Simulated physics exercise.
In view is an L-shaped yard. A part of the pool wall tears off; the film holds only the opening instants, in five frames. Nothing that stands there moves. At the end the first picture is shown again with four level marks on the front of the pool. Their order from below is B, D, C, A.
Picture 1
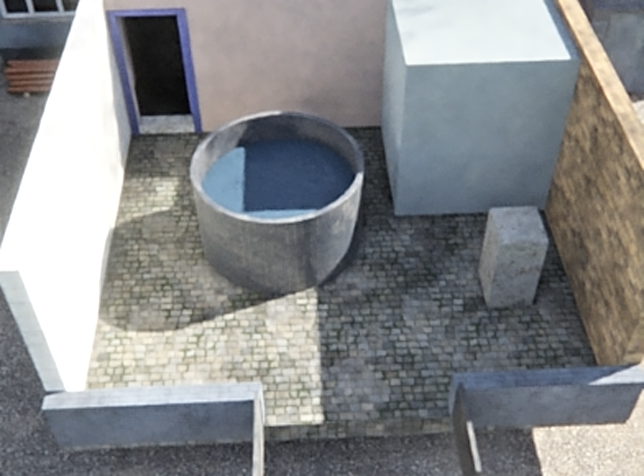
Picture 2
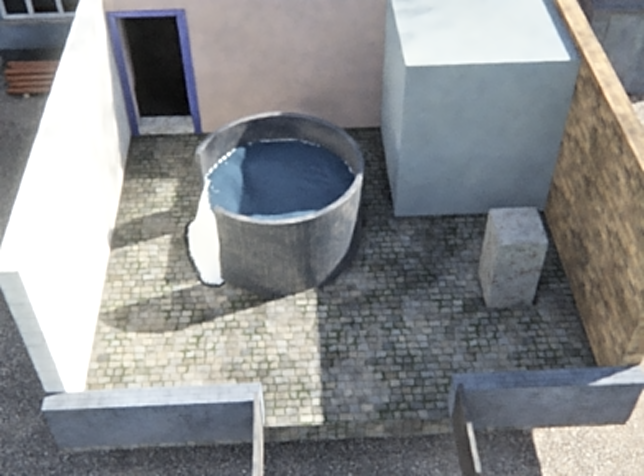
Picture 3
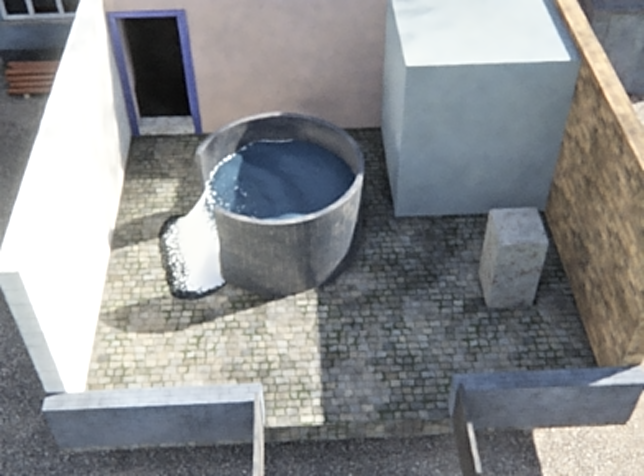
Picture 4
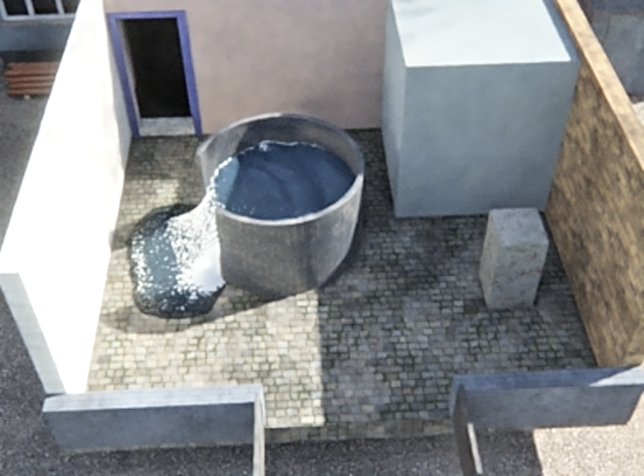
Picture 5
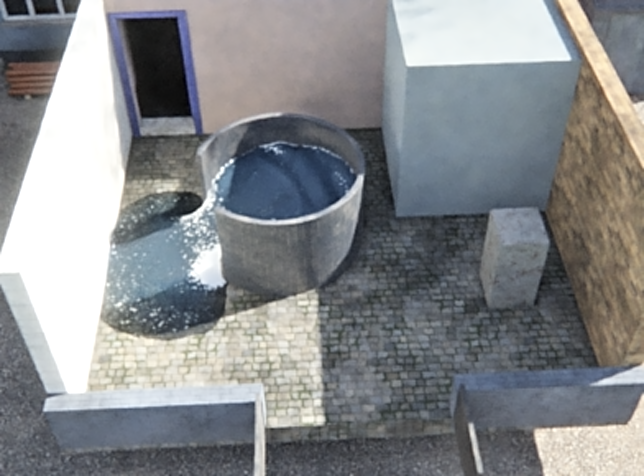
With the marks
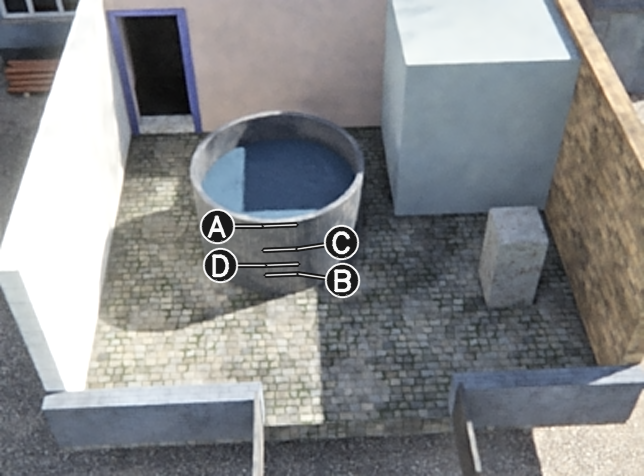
The clip opens on a walled, cobbled yard with still water in a round grey pool near a blue-framed doorway. The pool's left side opens and water pours out, turning white and foamy. It spreads across the cobbles in a dark, speckled sheet, reaching the white wall on the left.
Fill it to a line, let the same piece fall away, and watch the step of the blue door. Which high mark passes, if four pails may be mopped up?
I would pick line D.
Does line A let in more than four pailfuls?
Yes, it does.
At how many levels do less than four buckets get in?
Two of the four.
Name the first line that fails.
C it is.
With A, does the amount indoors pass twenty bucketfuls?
Yes.
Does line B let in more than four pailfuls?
No.
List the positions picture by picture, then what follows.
In the first picture, water in the pool at rest, its middle at (279, 187); foot of the blue doorway at (168, 133); open gate at (357, 375).
In the second picture, front seen at (218, 281), 1 % of the ground wet.
In the third picture, front seen at (178, 217), 4 % of the ground wet.
In the fourth picture, front seen at (150, 310), 8 % of the ground wet.
In the fifth picture, front seen at (105, 311), 14 % of the ground wet.
On the marked copy, A at (279, 225); B at (282, 274); C at (280, 249); D at (281, 264); from the bottom up B, D, C, A.
With A, dozens of bucketfuls pour in.
With B, nothing gets over.
With C, about 10 bucketfuls get in.
With D, a bucket or two gets in.
